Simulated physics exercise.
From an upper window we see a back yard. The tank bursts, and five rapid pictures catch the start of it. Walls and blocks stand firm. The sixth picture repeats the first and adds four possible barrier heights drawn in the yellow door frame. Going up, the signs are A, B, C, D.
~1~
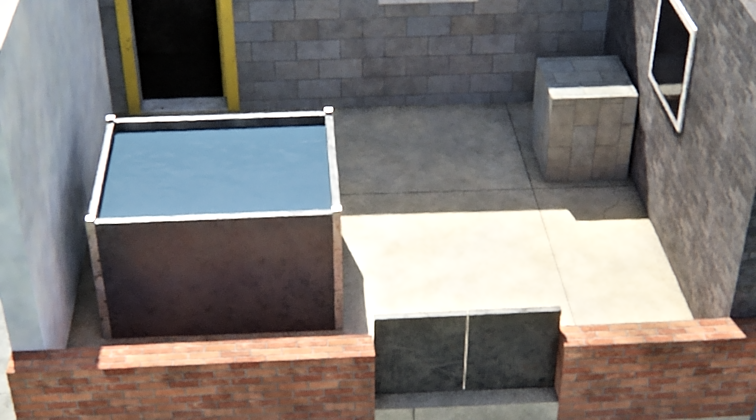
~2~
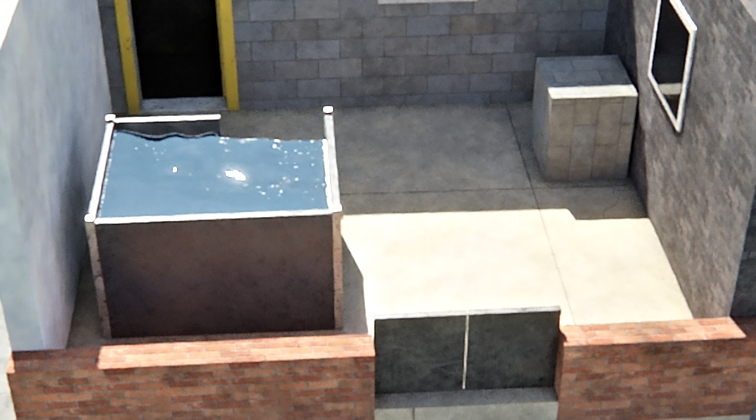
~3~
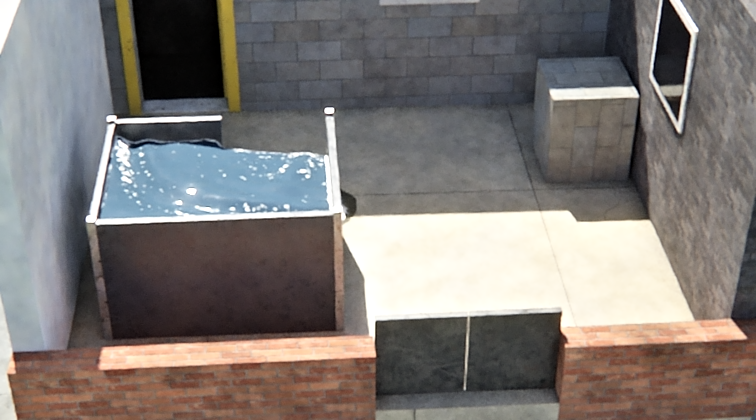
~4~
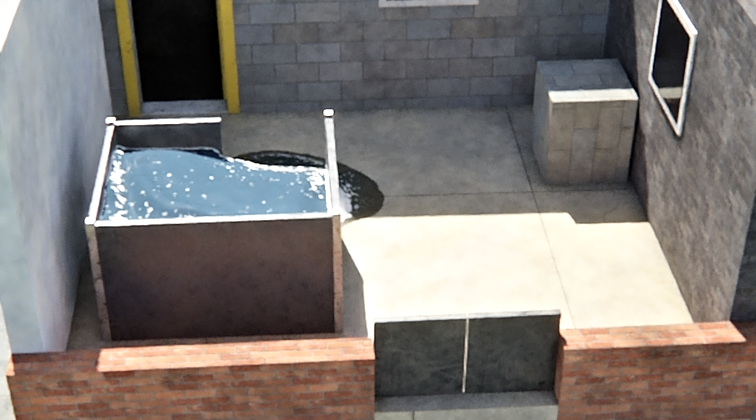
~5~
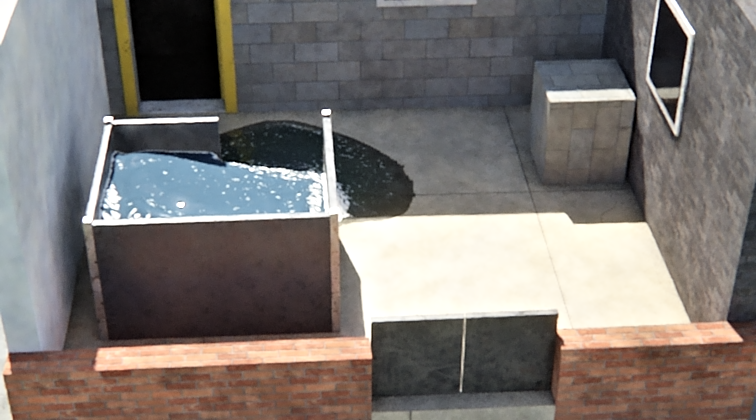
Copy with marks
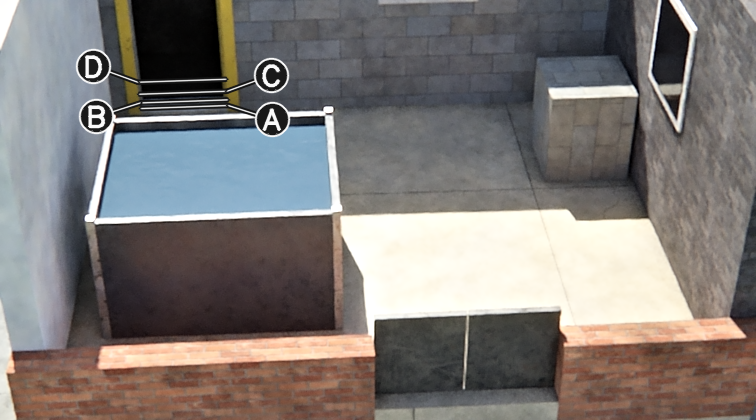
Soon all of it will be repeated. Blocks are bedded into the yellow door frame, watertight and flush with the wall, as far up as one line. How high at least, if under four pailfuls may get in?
The limit is D.
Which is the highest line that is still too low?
That would be C.
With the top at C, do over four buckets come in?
Yes.
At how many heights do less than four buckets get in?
One.
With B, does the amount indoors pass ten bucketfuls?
Yes, it does.
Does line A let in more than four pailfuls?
Yes.
On the marked copy, A at (184, 107); B at (184, 101); C at (183, 92); D at (182, 80); from the bottom up A, B, C, D.
With A, dozens of bucketfuls pour in.
With B, dozens of bucketfuls pour in.
With C, about 10 bucketfuls get in.
With D, a bucket or two gets in.
